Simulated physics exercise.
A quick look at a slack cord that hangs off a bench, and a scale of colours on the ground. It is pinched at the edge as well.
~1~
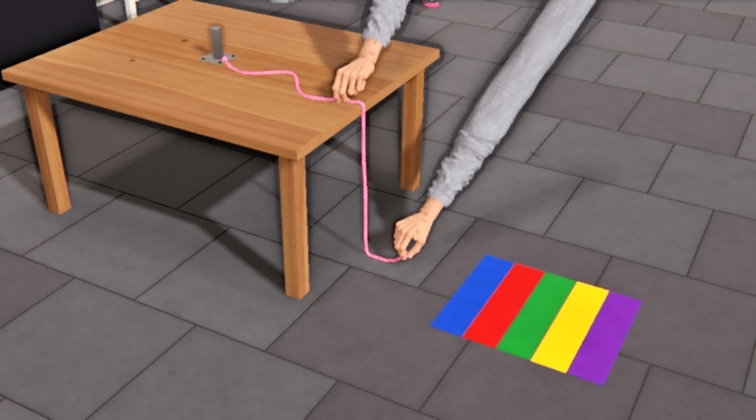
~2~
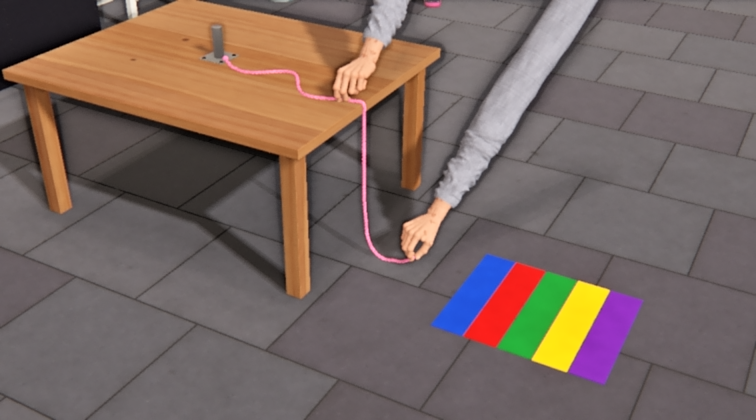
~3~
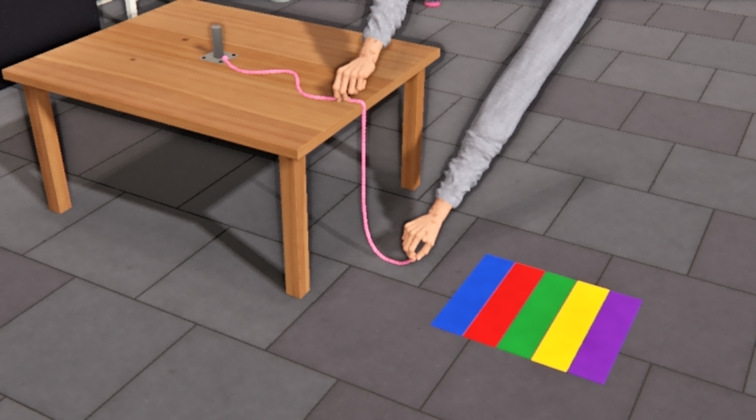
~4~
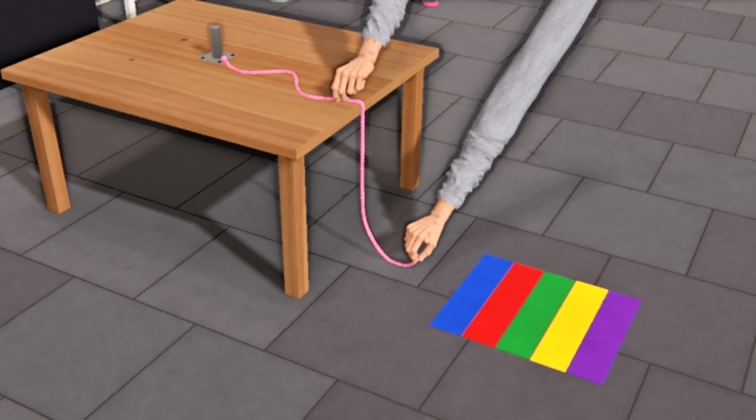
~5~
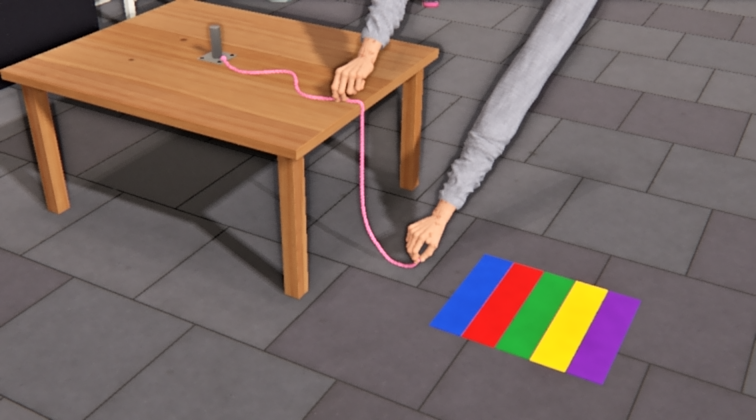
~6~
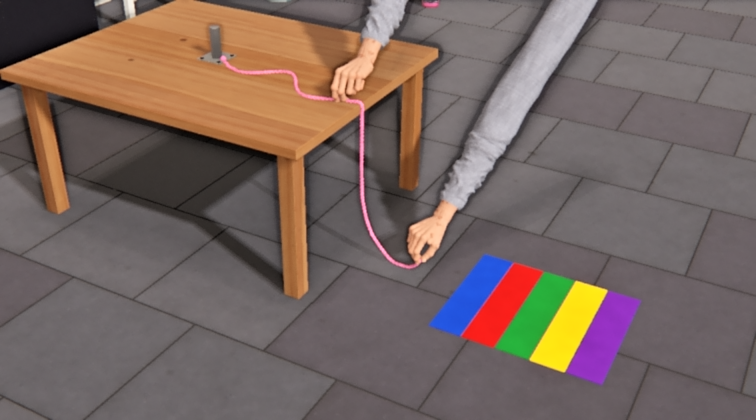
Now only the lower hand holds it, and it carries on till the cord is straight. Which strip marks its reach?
Over green.
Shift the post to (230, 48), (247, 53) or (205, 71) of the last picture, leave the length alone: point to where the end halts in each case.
About (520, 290), (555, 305) and (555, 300).
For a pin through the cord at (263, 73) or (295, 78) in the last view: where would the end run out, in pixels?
Try by try, around (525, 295) and (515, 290).
Soon after, end near (485, 281); over blue.
After that, end near (518, 291); over red.
At the stop, end near (538, 297); over green. The end stops over the green strip.
